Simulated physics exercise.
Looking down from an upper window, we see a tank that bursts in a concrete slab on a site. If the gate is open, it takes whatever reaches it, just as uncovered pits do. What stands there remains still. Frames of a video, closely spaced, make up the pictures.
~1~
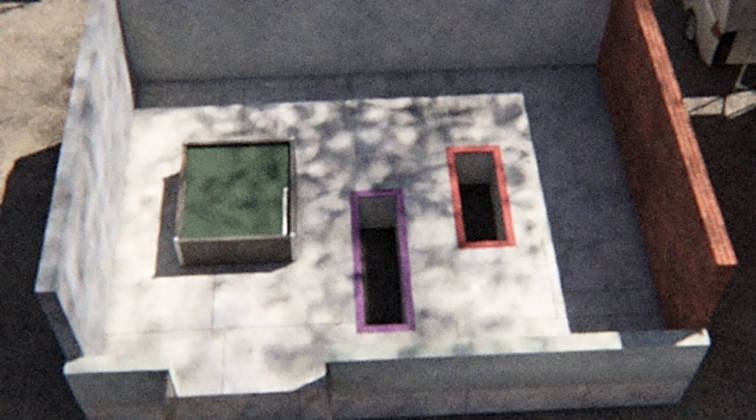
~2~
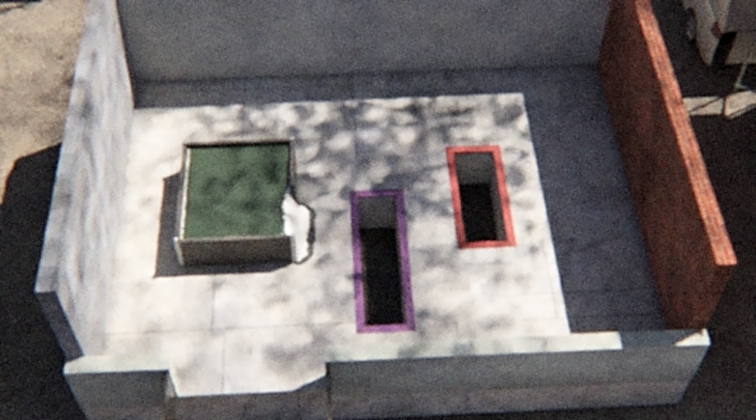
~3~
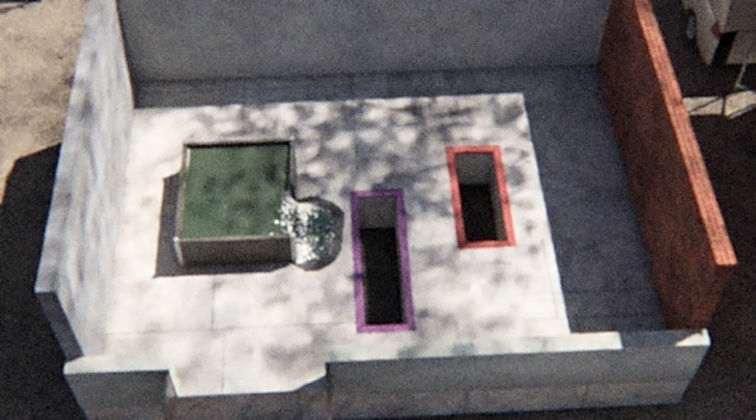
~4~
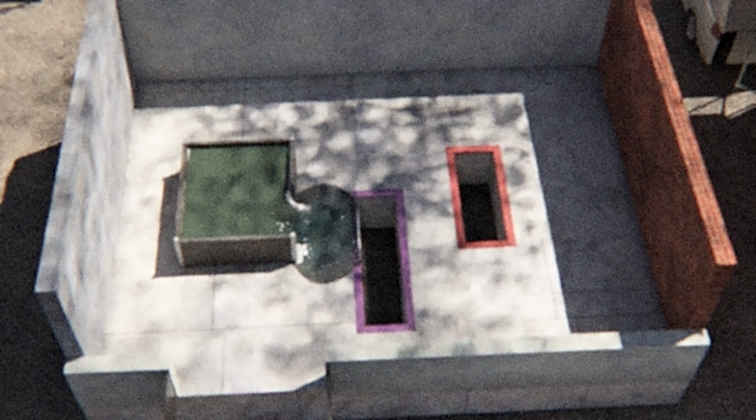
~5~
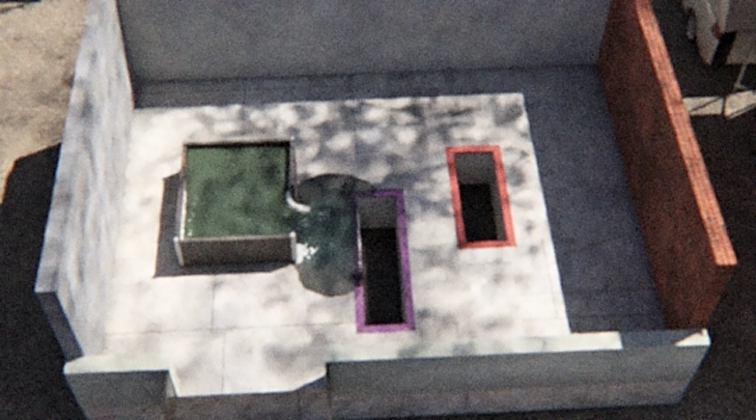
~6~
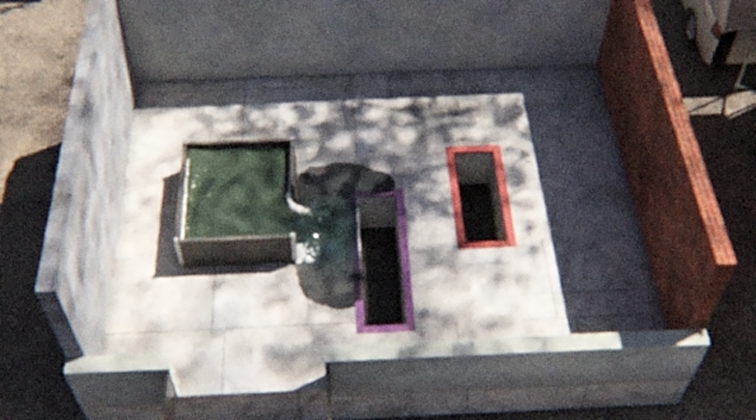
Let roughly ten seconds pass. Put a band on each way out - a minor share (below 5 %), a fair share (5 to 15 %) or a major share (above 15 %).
Bands: Gate: A minor share; purple pit: A major share; red pit: A minor share.
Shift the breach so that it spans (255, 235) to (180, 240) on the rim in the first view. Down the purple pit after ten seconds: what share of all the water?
Share recorded - purple: 0 %.
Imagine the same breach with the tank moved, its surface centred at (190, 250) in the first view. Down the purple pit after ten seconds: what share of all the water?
Within ten seconds, 55 percent of the total ends up in the purple pit.
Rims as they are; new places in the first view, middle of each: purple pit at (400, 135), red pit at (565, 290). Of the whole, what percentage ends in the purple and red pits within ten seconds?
Breakdown: Purple 14%, red 40%.
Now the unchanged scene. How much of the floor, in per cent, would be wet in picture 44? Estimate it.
About 5 per cent.
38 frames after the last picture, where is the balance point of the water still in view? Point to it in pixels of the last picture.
At about (281, 212).
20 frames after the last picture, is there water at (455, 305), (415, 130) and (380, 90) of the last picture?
Spared, soaked, spared.
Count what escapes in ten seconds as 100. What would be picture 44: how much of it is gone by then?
Roughly 85 percent.
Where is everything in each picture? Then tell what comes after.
Still water in the water tank at (237, 191), in the first picture.
The front is at (301, 208), out from the gap at (293, 228), in the second picture.
The front is at (337, 213), out from the gap at (293, 228), in the third picture.
The front is at (356, 200), out from the gap at (293, 229), in the fourth picture.
The front is at (367, 190), out from the gap at (293, 229), in the fifth picture.
The front is at (385, 183), out from the gap at (293, 228), in the sixth picture.
A moment on, water covers 5 % of the floor; the gate 0 %, the purple pit 18 %, the red pit 0 %.
Next, water covers 5 % of the floor; the gate 0 %, the purple pit 34 %, the red pit 0 %.
Then, water covers 5 % of the floor; the gate 0 %, the purple pit 49 %, the red pit 0 %.
Later, water covers 5 % of the floor; the gate 0 %, the purple pit 65 %, the red pit 1 %.
In the end, water covers 5 % of the floor; the gate 0 %, the purple pit 76 %, the red pit 1 %.
